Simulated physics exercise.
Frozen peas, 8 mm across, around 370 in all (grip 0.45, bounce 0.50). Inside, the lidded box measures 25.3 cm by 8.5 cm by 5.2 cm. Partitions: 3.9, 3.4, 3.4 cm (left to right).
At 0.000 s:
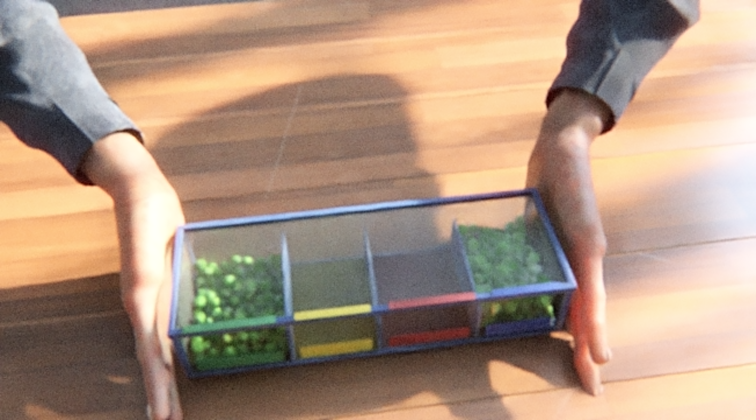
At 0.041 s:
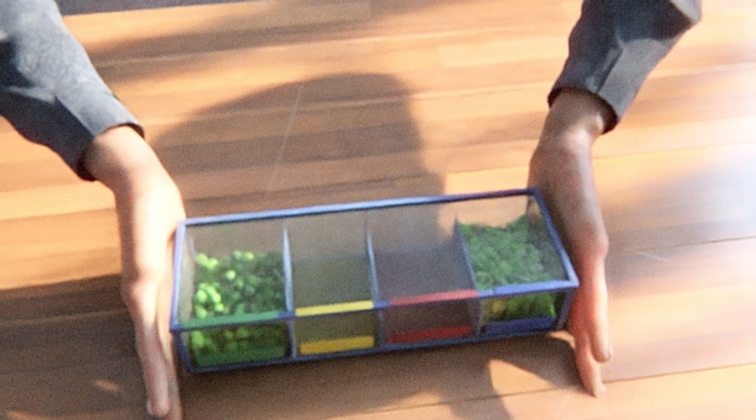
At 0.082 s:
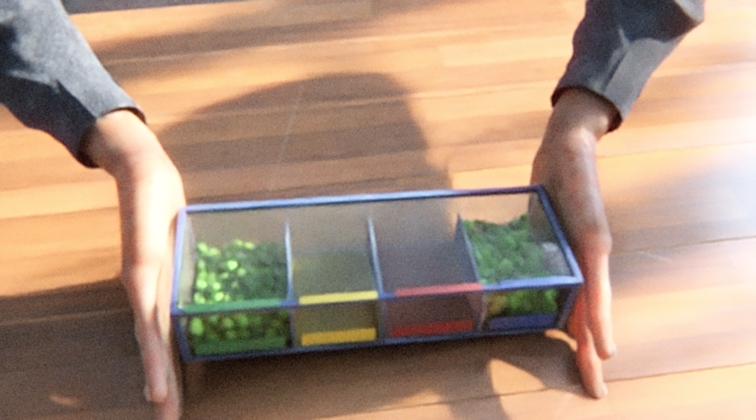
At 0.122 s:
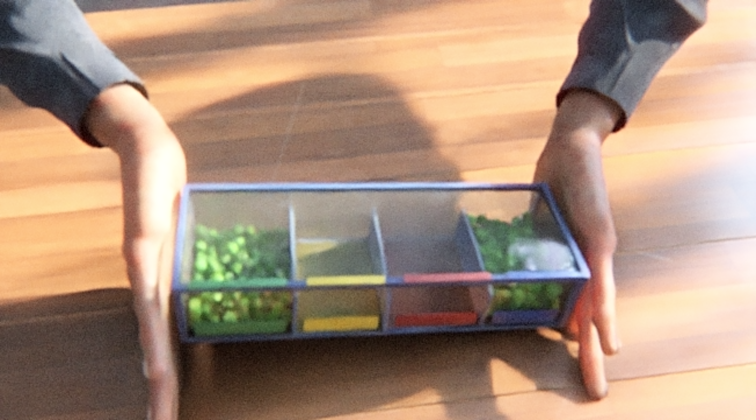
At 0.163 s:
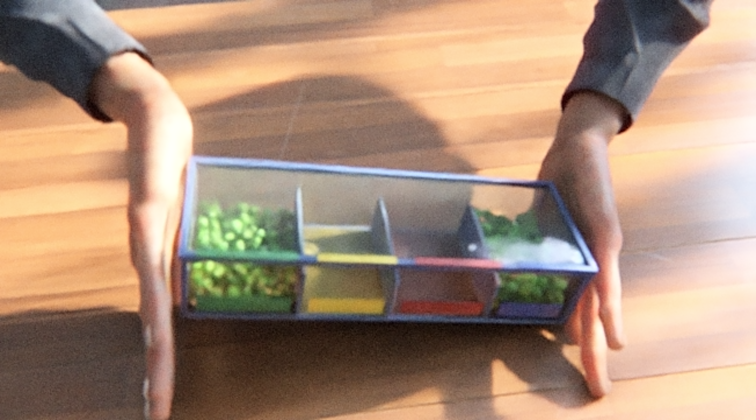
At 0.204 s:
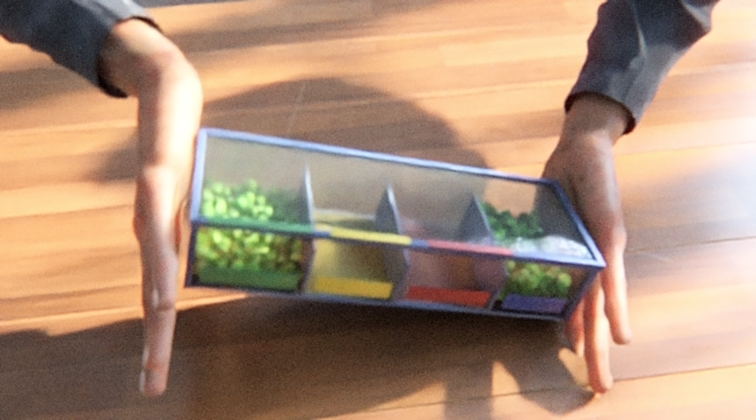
A clear lidded box with four compartments, green peas in the two outer ones and the yellow and red middle ones empty, tilts between two hands above a wooden floor, its left end rising higher than its right.
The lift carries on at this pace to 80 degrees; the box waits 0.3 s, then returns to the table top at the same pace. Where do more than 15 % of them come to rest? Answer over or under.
Red: Under, blue: Over, green: Over, yellow: Under.
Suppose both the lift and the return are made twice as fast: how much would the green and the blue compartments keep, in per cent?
Green 40, blue 55.
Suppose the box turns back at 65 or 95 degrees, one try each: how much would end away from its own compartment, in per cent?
Some 5 and 5 per cent.
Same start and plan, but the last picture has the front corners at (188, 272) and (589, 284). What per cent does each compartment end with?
Red 5, blue 60, green 35, yellow 5.
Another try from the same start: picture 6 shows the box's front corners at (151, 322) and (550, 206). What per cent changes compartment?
In that case some 15 per cent.
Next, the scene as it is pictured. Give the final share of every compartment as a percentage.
Red 0; blue 55; green 35; yellow 5.
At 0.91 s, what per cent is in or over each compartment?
Red 0; blue 55; green 40; yellow 5.
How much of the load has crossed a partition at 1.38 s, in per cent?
Some 10 per cent.
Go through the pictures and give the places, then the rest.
The first frame shows box tilt 0 degrees, front corners at (175, 331) and (568, 285); blue 55 %, green 45 %.
The second frame shows box tilt 1 degrees, front corners at (175, 326) and (570, 283).
The third frame shows box tilt 4 degrees, front corners at (176, 311) and (575, 280), lowest corner right back.
The fourth frame shows box tilt 8 degrees, front corners at (179, 286) and (581, 275), lowest corner right back.
The fifth frame shows box tilt 13 degrees, front corners at (186, 254) and (589, 269), lowest corner right back.
The sixth frame shows box tilt 19 degrees, front corners at (198, 219) and (596, 264), lowest corner right back; blue 55 %, green 45 %. Its pace works out near 130 degrees a second.
Then, at 0.91 s, tilt 80 degrees; blue 55 %, green 40 %, yellow 5 %.
After 1.38 s, tilt 43 degrees; blue 55 %, green 35 %, yellow 5 %.
After 1.92 s, tilt 0 degrees; blue 55 %, green 35 %, yellow 5 %.
In the end, at 2.3 s, red 0 %, blue 55 %, green 35 %, yellow 5 %.
